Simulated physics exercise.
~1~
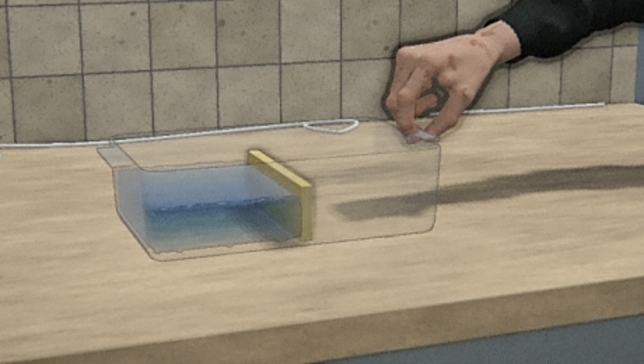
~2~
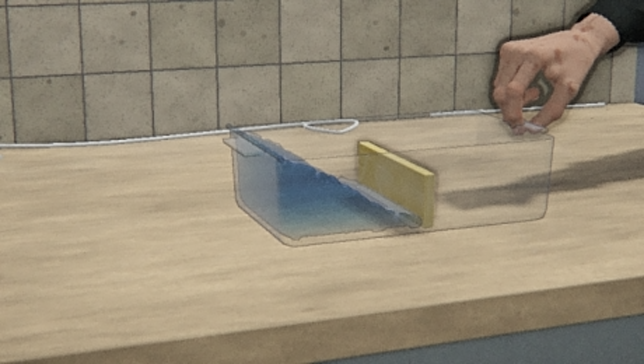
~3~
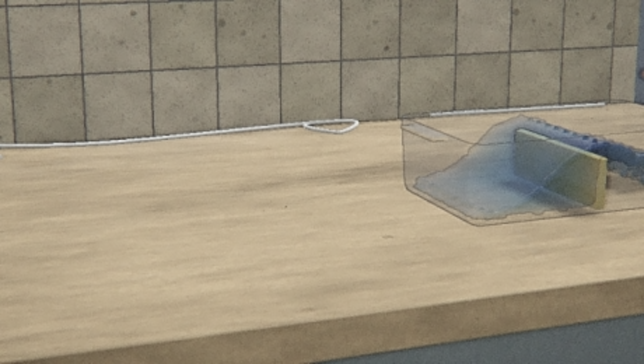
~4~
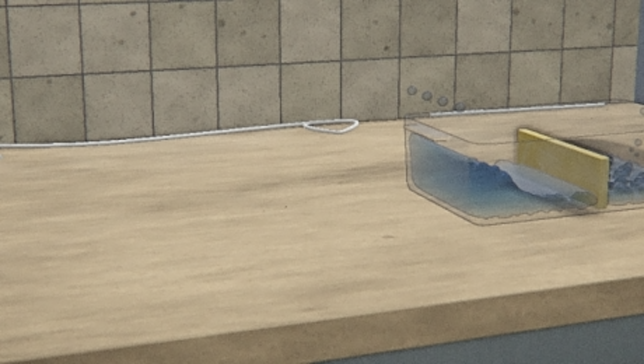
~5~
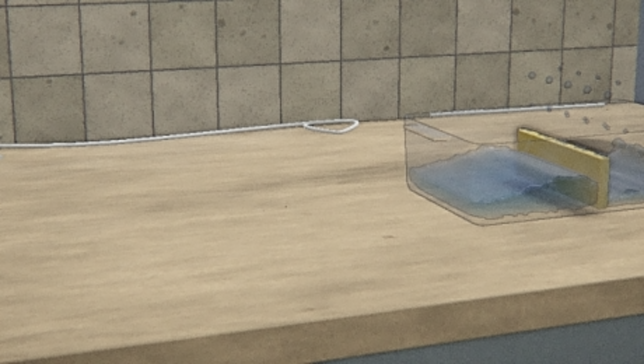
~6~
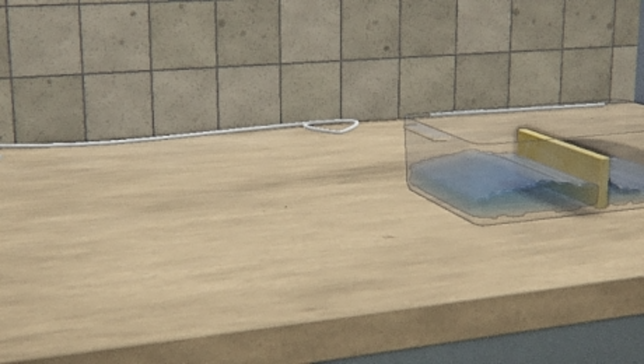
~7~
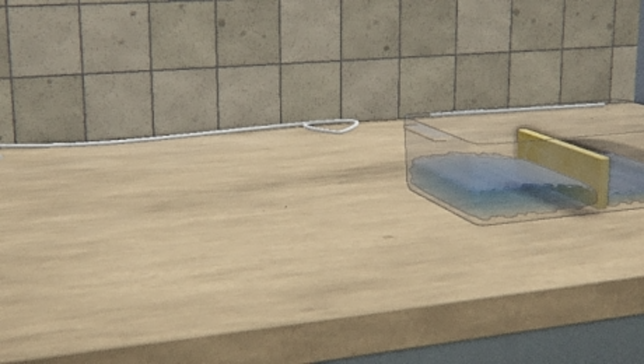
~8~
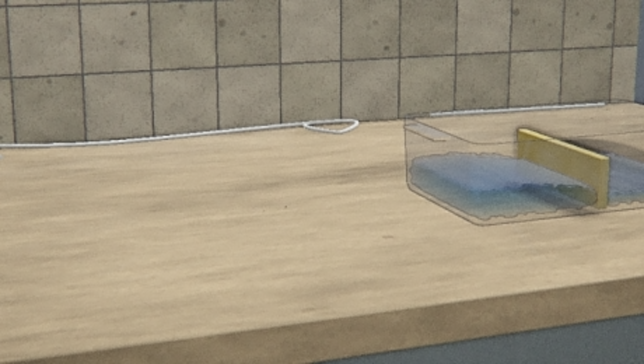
Water in a clear tub sloshes over its yellow divider as a hand pulls it right, then settles on both sides.
